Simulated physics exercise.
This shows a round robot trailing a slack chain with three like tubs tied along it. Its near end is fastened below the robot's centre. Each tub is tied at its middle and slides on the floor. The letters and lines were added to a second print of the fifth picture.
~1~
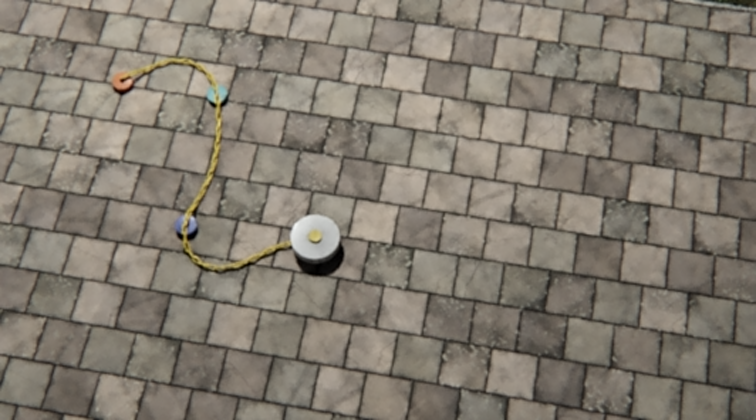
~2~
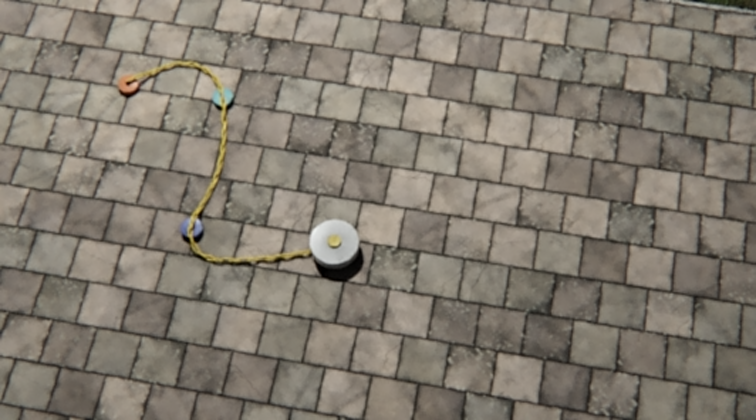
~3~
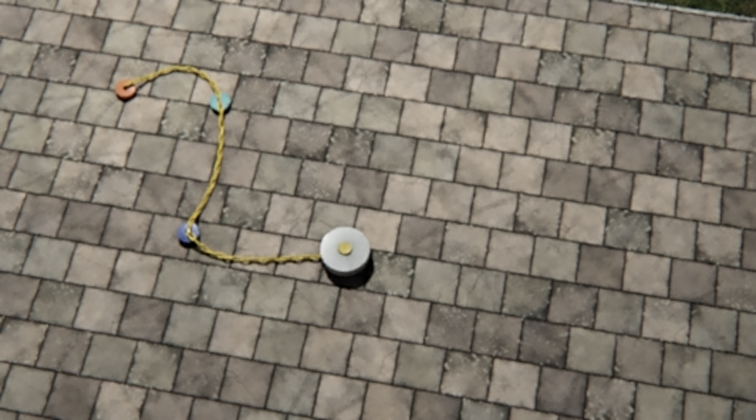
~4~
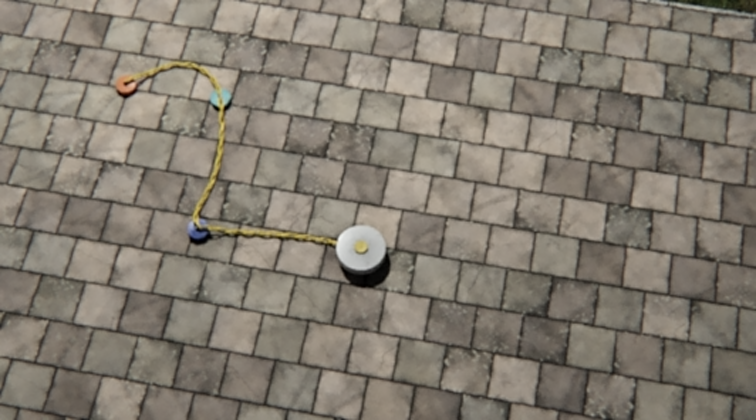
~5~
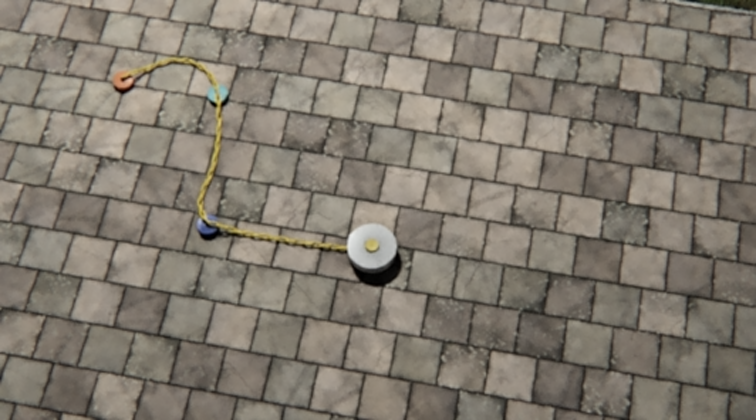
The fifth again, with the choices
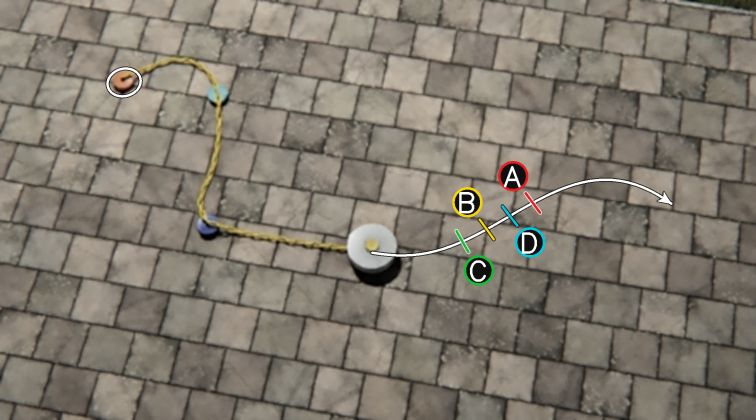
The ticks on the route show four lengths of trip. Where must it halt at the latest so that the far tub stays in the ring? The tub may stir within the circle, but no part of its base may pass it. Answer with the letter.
A is the last safe stop.
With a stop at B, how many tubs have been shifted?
By then, two.
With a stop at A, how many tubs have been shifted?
Two.
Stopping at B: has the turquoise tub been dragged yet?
By then, yes.
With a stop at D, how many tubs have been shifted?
By then, two.
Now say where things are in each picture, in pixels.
The first frame shows blue tub (186, 226); robot (316, 240); orange tub (123, 82).
The second frame shows robot (335, 245); blue tub (192, 228).
The third frame shows robot (345, 252); turquoise tub (220, 103).
The fourth frame shows robot (361, 251); blue tub (199, 229); turquoise tub (221, 98).
The fifth frame shows robot (372, 249); blue tub (208, 225); turquoise tub (218, 94); orange tub (123, 80).
On the marked copy, A at (533, 203); B at (487, 229); C at (462, 242); D at (510, 216); the ring at (124, 82); the route from (372, 253) via (526, 207) to (671, 204).
Following A. Soon after the start, robot (435, 248); orange tub (123, 80); turquoise tub (218, 94); blue tub (272, 216).
Later, robot (491, 224); orange tub (123, 80); turquoise tub (223, 101); blue tub (328, 193).
In the end, robot (534, 199); orange tub (124, 80); turquoise tub (240, 113); blue tub (370, 180); the ringed tub at the far end is still in its ring.
As for the rest, B is safe but short; C is safe but short; D is safe but short.
